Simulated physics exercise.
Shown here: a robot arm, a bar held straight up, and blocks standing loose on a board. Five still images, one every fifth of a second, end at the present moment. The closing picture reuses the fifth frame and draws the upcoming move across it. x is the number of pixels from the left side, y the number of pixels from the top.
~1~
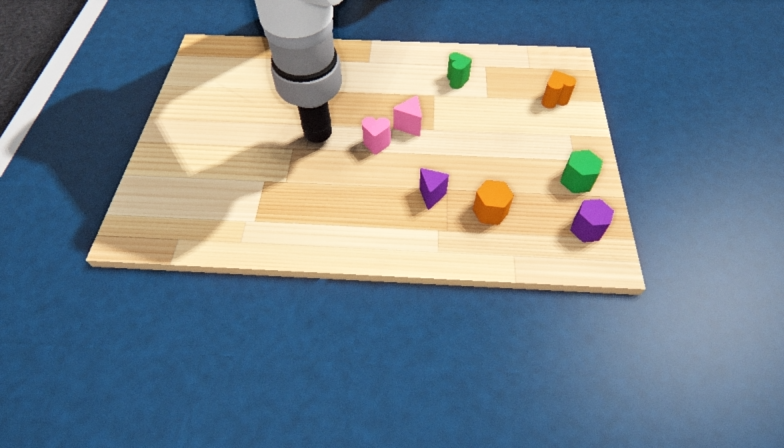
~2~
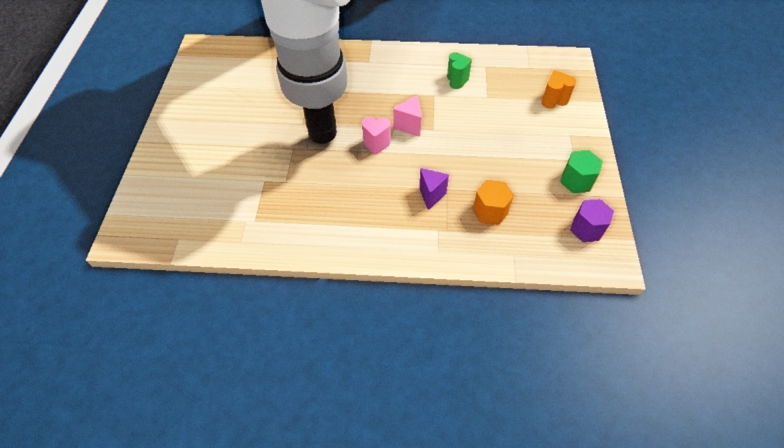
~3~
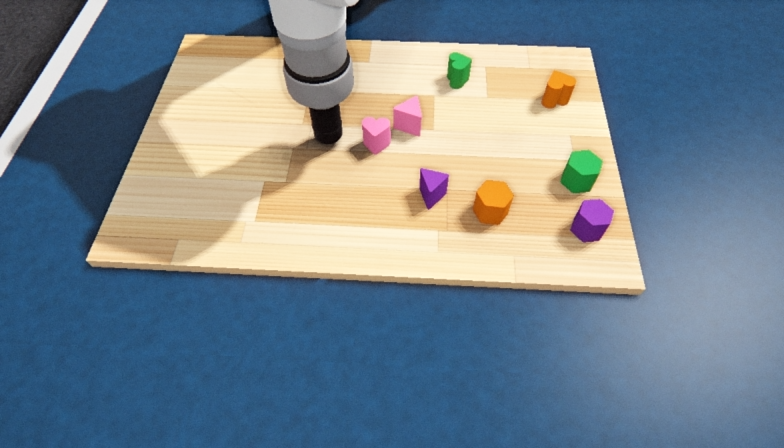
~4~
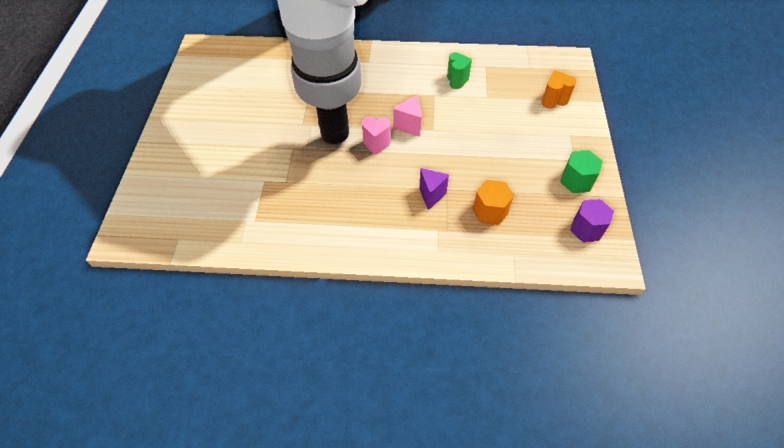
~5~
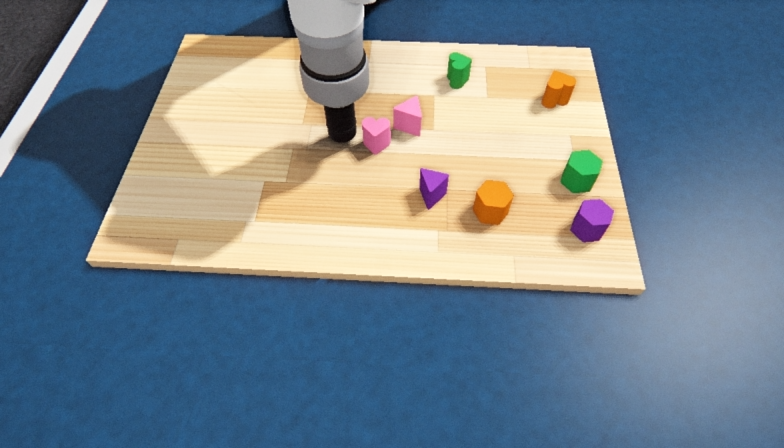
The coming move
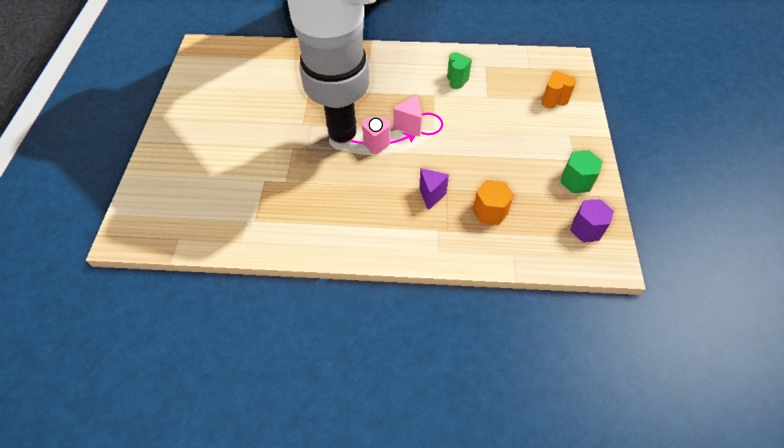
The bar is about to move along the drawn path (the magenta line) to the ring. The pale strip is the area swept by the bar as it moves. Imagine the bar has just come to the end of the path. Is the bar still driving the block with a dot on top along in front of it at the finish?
Short answer: No.
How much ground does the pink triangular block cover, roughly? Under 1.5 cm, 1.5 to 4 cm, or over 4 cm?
My estimate: Beyond 4 cm.
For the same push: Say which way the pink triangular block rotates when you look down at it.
It makes a counterclockwise turn.
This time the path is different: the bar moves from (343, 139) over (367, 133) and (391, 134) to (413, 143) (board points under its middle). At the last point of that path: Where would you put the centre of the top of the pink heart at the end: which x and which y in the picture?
I expect it at (411, 144).
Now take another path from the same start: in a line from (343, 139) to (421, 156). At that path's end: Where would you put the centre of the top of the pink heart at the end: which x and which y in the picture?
Its top face will be centred at roughly (453, 140).
The line goes from (343, 139) over (374, 144) and (405, 138) to (428, 124); the dot is on the pink heart.
What follows on the original path. One third of the way, bar at (375, 138); pink heart at (403, 129).
Two thirds of the way, bar at (405, 132); pink heart at (426, 131), turned 65° clockwise; pink triangular block at (416, 103).
At the end, bar at (429, 118); pink heart at (430, 130), turned 85° clockwise; pink triangular block at (437, 88), turned 20° anticlockwise; purple triangular block unmoved.
